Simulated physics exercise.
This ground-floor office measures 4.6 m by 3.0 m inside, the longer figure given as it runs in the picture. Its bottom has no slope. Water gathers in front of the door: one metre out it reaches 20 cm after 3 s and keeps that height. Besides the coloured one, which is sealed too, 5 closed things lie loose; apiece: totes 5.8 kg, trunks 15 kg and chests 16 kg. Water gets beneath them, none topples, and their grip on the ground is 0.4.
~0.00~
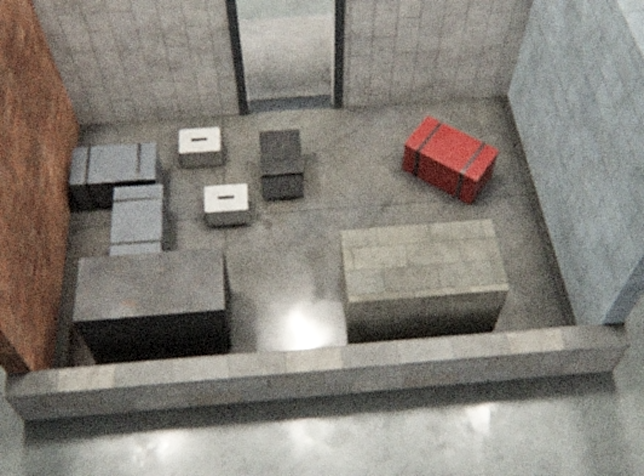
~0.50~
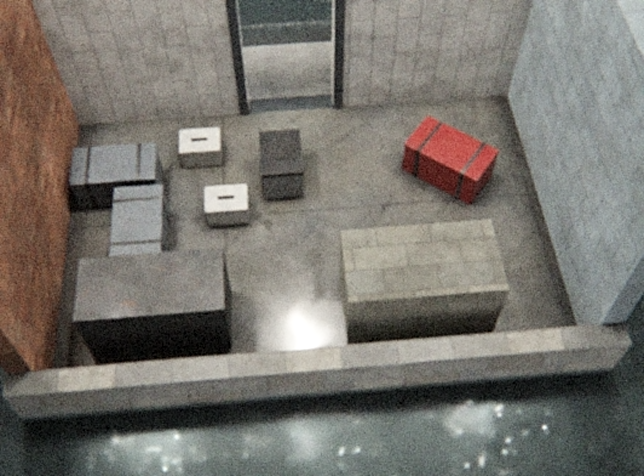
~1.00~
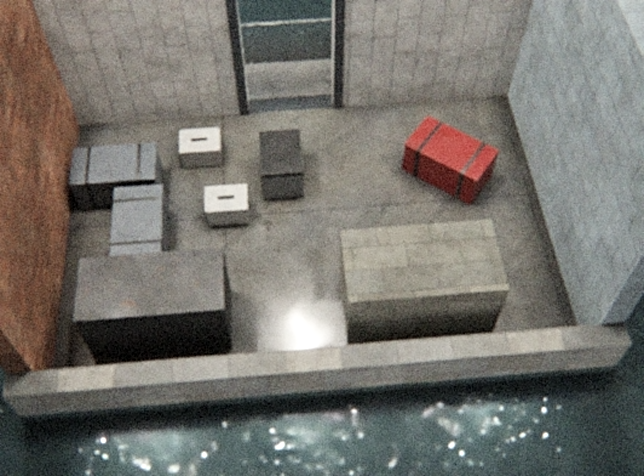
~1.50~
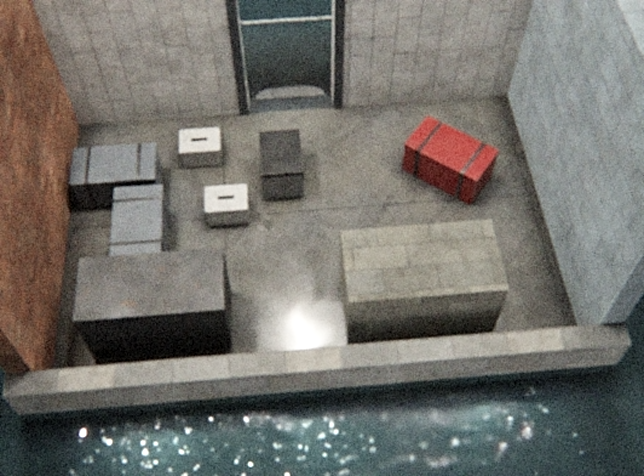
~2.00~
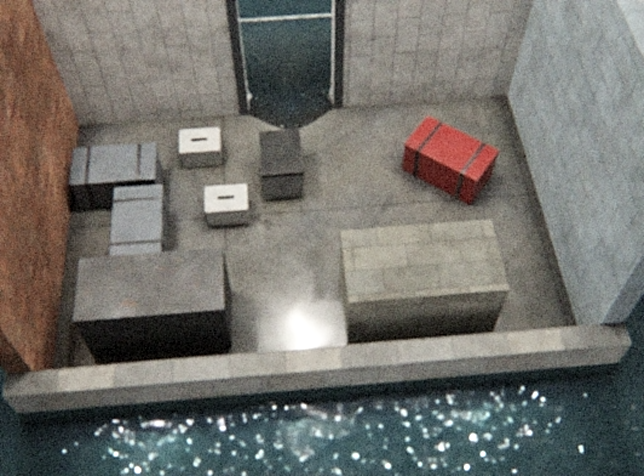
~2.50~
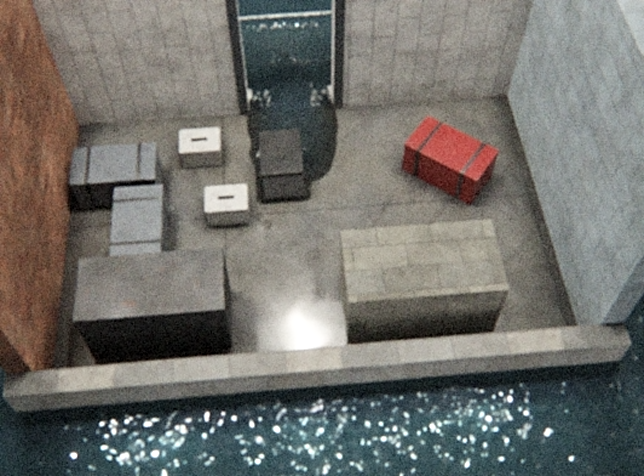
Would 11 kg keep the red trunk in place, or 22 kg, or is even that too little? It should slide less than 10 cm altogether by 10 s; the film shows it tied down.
For it, only the larger load is enough.
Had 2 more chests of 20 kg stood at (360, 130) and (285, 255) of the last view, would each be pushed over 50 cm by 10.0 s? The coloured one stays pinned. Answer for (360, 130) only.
Answer: Short of it.
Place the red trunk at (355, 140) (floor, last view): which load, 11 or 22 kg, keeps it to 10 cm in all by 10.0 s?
Neither is enough.
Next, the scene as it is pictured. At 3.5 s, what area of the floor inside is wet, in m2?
Some 3.5 m2.
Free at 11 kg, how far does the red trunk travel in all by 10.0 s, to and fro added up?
Some 50 cm in all.
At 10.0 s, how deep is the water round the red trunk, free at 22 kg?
Roughly 4 cm.
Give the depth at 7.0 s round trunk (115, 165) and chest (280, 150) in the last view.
About 4 and 8 cm.
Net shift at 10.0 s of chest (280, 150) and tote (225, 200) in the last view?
In that order: 200 cm, 150 cm.
After 3.5 s the red trunk would be 0 cm from its start with 11 kg and 0 cm from its start with 22 kg; 0 cm of water round it then.
After 4.5 s the red trunk would be 0 cm from its start with 11 kg and 0 cm from its start with 22 kg; 2 cm of water round it then.
After 7.0 s the red trunk would be 7 cm from its start with 11 kg and 0 cm from its start with 22 kg; 3 cm of water round it then.
After 10.0 s the red trunk would be 35 cm from its start with 11 kg and 0 cm from its start with 22 kg; 4 cm of water round it then.
